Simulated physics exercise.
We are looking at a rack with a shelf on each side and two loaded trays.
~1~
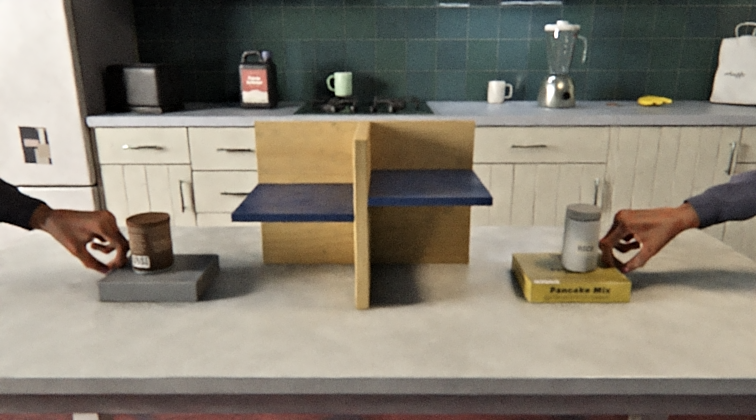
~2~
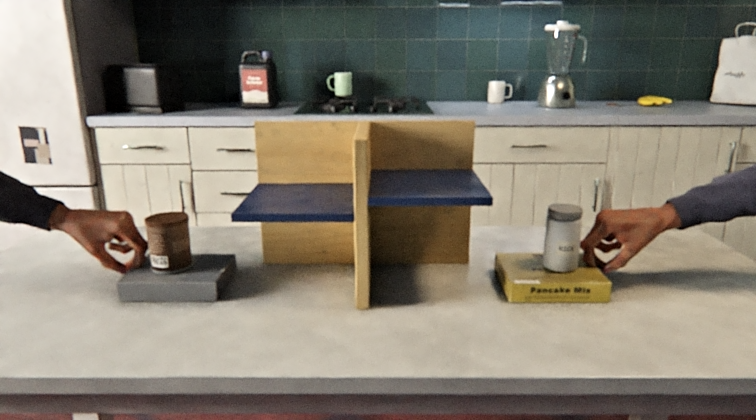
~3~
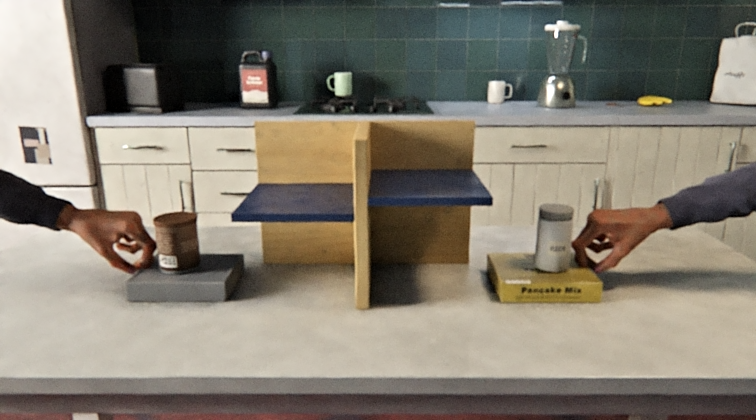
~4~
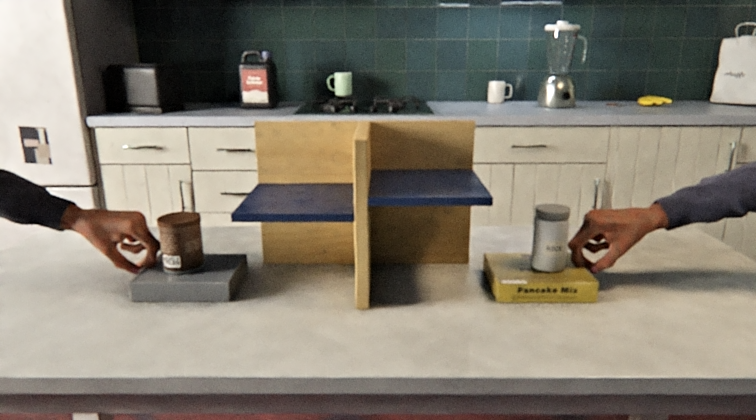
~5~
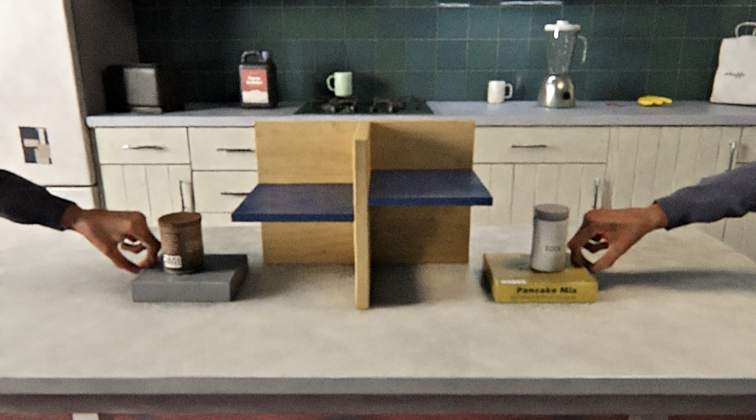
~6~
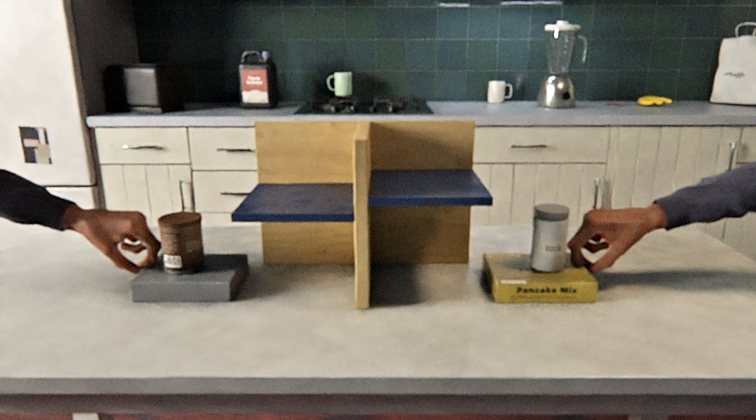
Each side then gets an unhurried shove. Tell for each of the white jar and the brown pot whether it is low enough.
White jar - low enough. Brown pot - low enough.
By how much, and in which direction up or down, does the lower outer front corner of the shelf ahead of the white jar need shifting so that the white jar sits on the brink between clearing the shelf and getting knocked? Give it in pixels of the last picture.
A shift of 20 pixels, going down.
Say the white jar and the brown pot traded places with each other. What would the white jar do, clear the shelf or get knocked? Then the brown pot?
The white jar goes under, while the brown pot goes under.
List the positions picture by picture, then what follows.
The first frame shows hands sliding the things forward; white jar (581, 237); brown pot (151, 242); yellow box (567, 276).
The second frame shows hands sliding the things forward; brown pot (169, 242); grey tray (180, 276).
The third frame shows hands sliding the things forward; white jar (554, 237); shelf (364, 209).
The fourth frame shows hands sliding the things forward; brown pot (182, 242); yellow box (537, 276).
The fifth frame shows hands sliding the things forward; white jar (550, 237); grey tray (193, 276).
The sixth frame shows hands sliding the things forward; white jar (550, 237); brown pot (182, 242); shelf (364, 209).
Then, 1.04 s past the last view, white jar riding along near (509, 238); brown pot riding along near (229, 243).
Finally, the white jar rides in untouched, near (444, 238); the brown pot rides in untouched, near (287, 243).
